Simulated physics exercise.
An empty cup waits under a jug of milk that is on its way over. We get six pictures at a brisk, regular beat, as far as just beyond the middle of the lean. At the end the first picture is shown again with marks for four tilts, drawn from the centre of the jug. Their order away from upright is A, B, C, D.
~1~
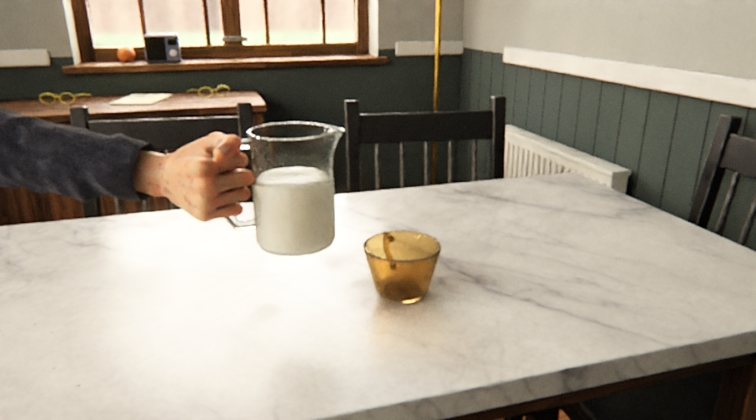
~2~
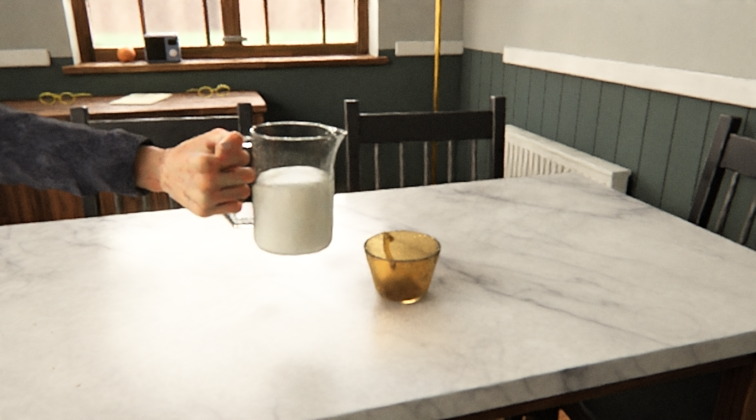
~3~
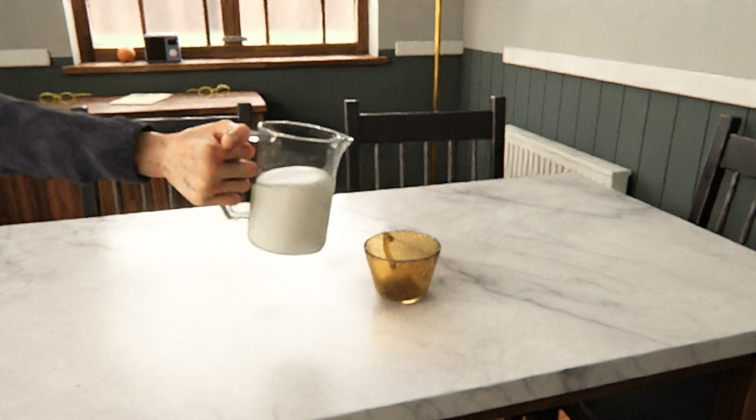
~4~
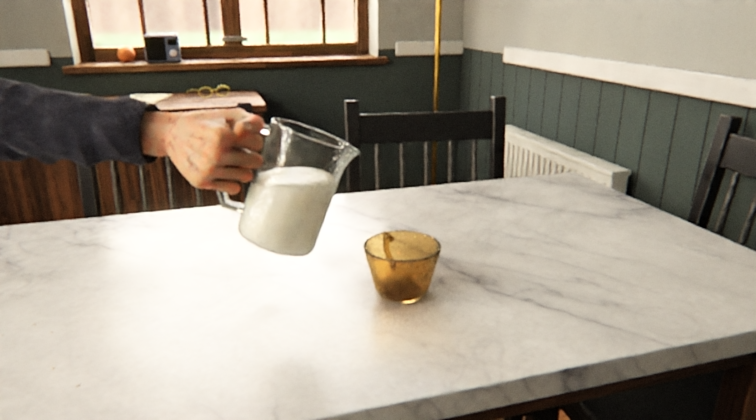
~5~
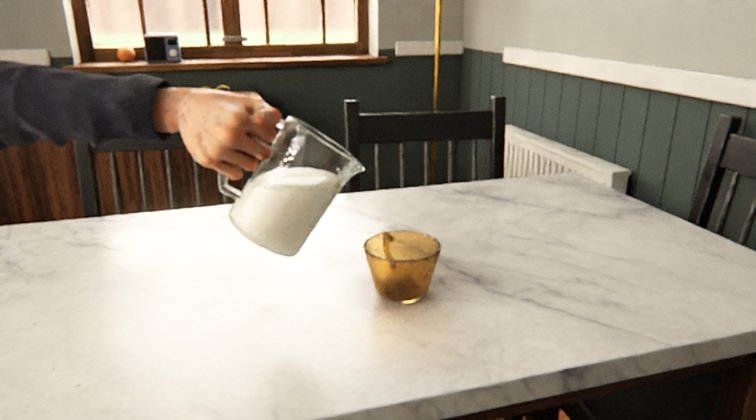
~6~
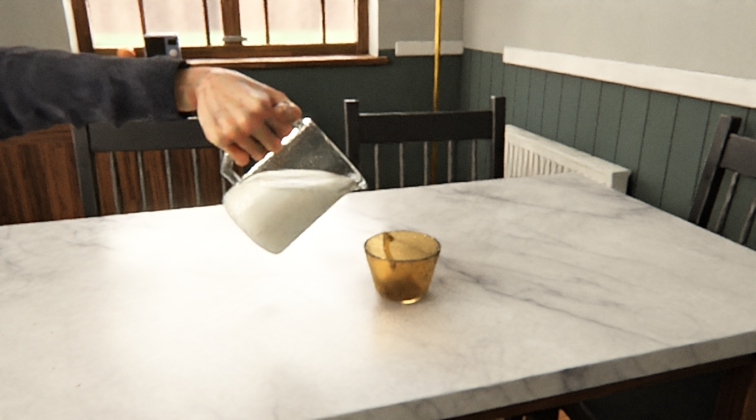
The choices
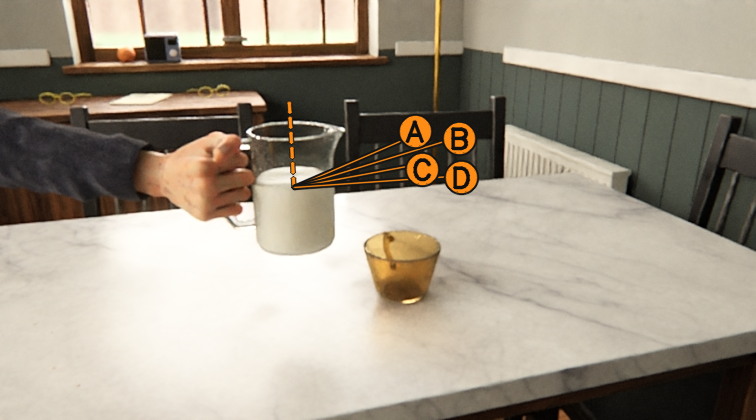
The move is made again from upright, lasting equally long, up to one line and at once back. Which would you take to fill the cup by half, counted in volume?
A.
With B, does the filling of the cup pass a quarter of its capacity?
Yes, it does.
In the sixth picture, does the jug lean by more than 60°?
No, it does not.
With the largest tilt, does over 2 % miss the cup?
Yes.
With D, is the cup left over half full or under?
Over half.
In orange, A at (399, 141); B at (442, 142); C at (405, 166); D at (444, 176).
If A is chosen, the cup ends with about 51 % of what it can hold; 3 % of the milk is spilt.
If B is chosen, the cup ends with about 63 % of what it can hold; 11 % of the milk is spilt.
If C is chosen, the cup ends with about 70 % of what it can hold; 22 % of the milk is spilt.
If D is chosen, the cup ends with about 92 % of what it can hold; 22 % of the milk is spilt.
